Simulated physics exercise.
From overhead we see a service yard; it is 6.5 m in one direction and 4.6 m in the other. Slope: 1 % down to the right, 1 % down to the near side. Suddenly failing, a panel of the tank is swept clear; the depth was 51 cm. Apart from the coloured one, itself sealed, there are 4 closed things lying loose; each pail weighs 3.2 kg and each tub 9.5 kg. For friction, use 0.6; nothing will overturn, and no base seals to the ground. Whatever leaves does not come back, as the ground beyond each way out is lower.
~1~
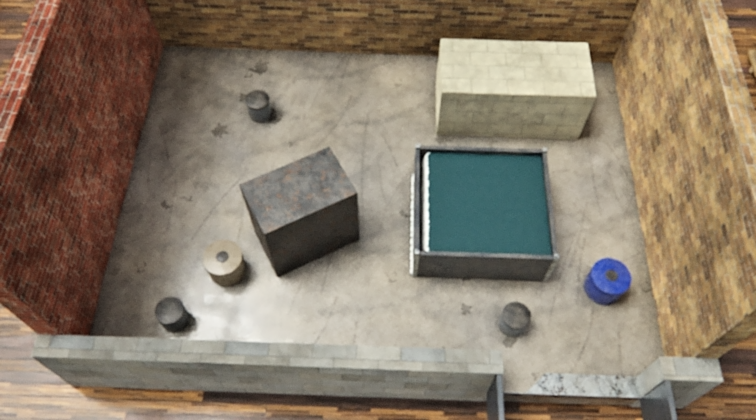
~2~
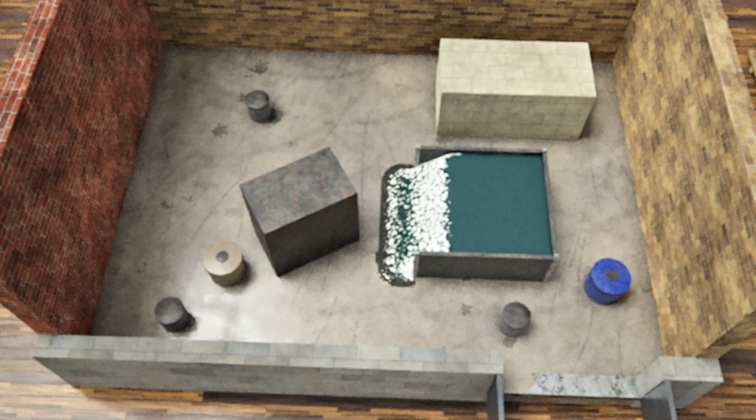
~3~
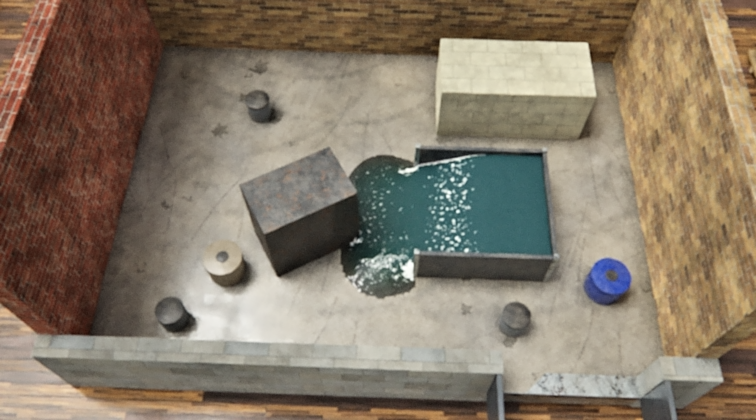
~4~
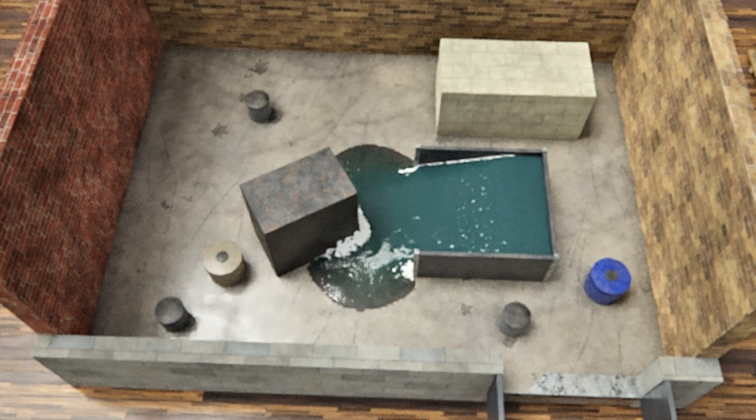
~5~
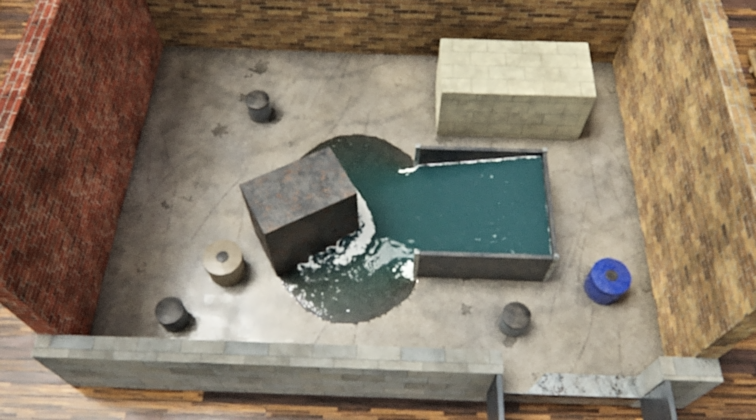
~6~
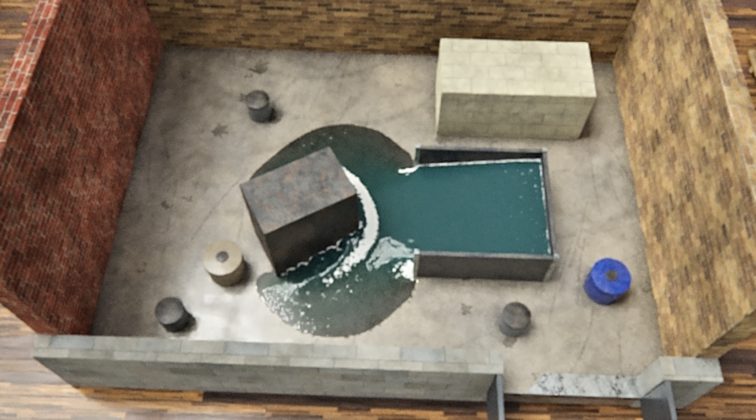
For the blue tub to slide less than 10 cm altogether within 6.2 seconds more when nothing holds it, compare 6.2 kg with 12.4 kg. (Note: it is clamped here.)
Verdict: The smaller load will do.
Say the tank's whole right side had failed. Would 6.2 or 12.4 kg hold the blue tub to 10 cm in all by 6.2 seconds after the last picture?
Well, in that case neither one does it.
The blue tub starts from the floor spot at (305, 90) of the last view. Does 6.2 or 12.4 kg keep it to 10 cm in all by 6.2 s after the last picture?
Short version: Not even the heavier.
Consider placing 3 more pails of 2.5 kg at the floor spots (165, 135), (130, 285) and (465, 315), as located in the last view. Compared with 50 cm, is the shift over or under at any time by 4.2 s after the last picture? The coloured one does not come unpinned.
In turn: More, more, less.
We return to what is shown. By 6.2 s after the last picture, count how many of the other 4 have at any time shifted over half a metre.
2.
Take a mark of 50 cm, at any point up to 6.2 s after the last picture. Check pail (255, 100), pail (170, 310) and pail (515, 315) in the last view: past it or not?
In turn: Past it, past it, under.
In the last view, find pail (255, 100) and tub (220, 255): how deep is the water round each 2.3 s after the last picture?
Around 19 cm and 2 cm.
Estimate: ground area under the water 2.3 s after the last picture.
Wet area: Approx. 19 m2.
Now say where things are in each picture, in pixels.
The first frame shows the blue tub at (611, 275), on the bottom; water covers 2.1 m2; 0 of 5 have shifted.
The second frame shows the blue tub at (611, 275), on the bottom; 2.9 m2 under water; 0 of 5 have shifted.
The third frame shows the blue tub at (611, 275), on the bottom; water covers 3.7 m2; 0 of 5 have shifted.
The fourth frame shows the blue tub at (611, 275) rests on the ground; water covers 4.4 m2; 0 of 5 have shifted.
The fifth frame shows the blue tub at (611, 275) rests on the ground; water covers 5.2 m2; 0 of 5 have shifted.
The sixth frame shows the blue tub at (611, 275), on the bottom; 6.1 m2 under water; 0 of 5 have shifted.
Then, 0.6 s after the last picture the blue tub would be 0 cm from its start with 6.2 kg and 0 cm from its start with 12.4 kg; 0 cm of water round it then.
Then, 2.3 s after the last picture the blue tub would be 0 cm from its start with 6.2 kg and 0 cm from its start with 12.4 kg; 0 cm of water round it then.
Then, 4.2 s after the last picture the blue tub would be 0 cm from its start with 6.2 kg and 0 cm from its start with 12.4 kg; 0 cm of water round it then.
Then, 6.2 s after the last picture the blue tub would be 0 cm from its start with 6.2 kg and 0 cm from its start with 12.4 kg; 1 cm of water round it then.
